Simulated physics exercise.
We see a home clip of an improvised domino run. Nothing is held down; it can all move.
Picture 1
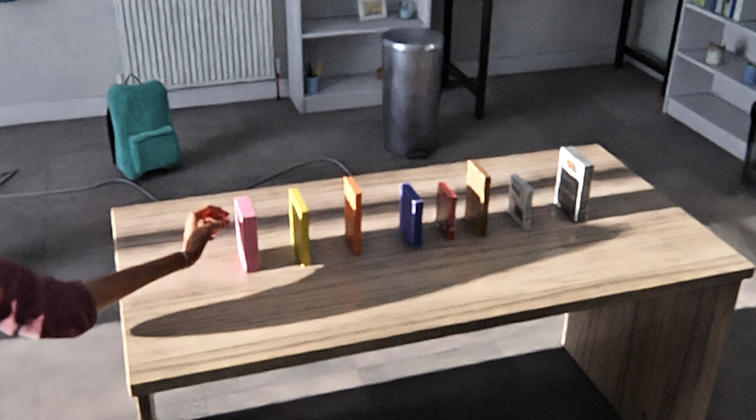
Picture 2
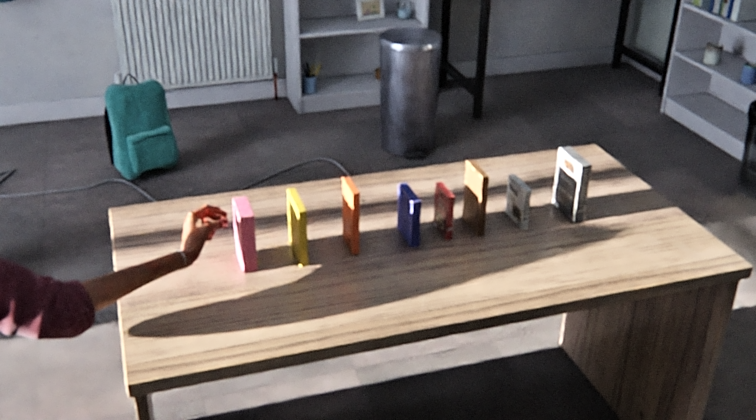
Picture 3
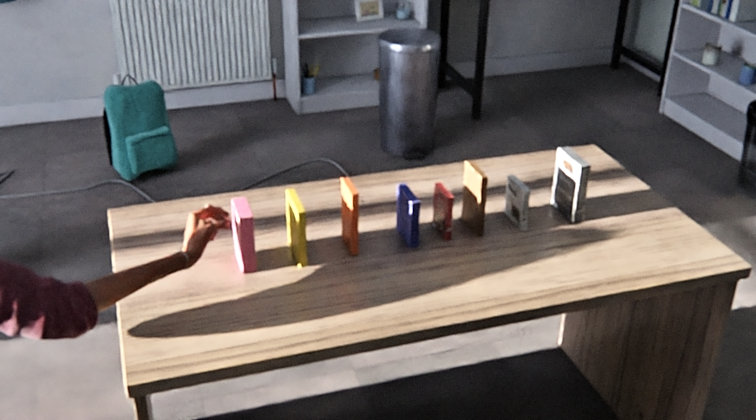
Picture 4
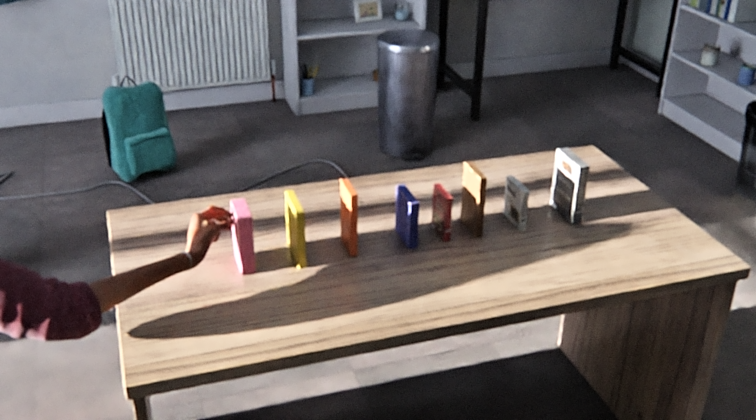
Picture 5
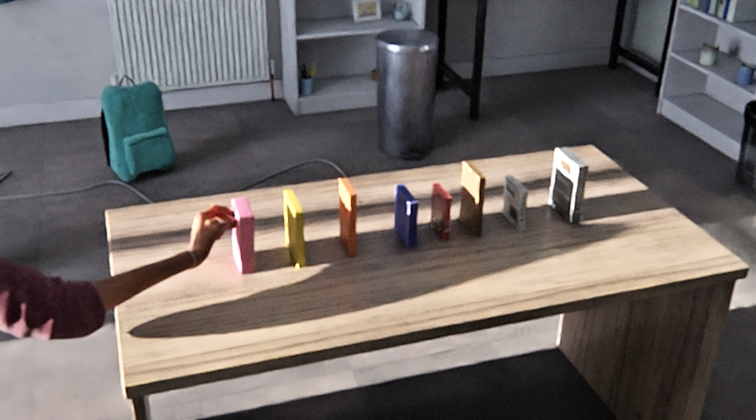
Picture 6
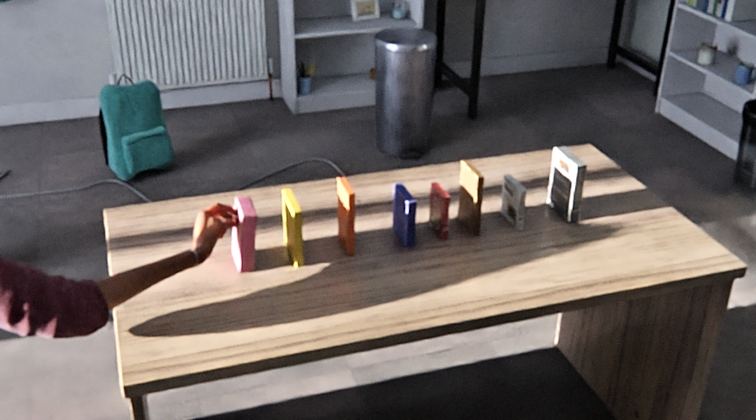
A hand reaches in from the left and closes in on the pink board at the near end of a spaced row on a wooden table. It then presses the board's upper part, and the board begins to lean slightly right, while the yellow, orange, blue and other upright pieces stay standing.
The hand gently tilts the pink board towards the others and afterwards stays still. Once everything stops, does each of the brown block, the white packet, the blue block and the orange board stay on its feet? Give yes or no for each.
Brown block: No; white packet: No; blue block: No; orange board: No.
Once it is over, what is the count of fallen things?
7.
Then, 0.70 s past the last view, pink board 80° over; orange board rocked 64° from its first pose near (378, 225); blue block rocked 21° from its first pose near (413, 214); yellow board on its side.
Then, 1.00 s past the last view, pink board 81° over; orange board on its side near (382, 232); blue block on its side near (431, 224); brown block rocked 51° from its first pose near (498, 202).
Finally, down or leaning hard on the table, white packet, yellow board, blue block, orange board, brown block and red packet. Final places as the last picture's camera would see them, brown block near (510, 214), white packet near (537, 214).
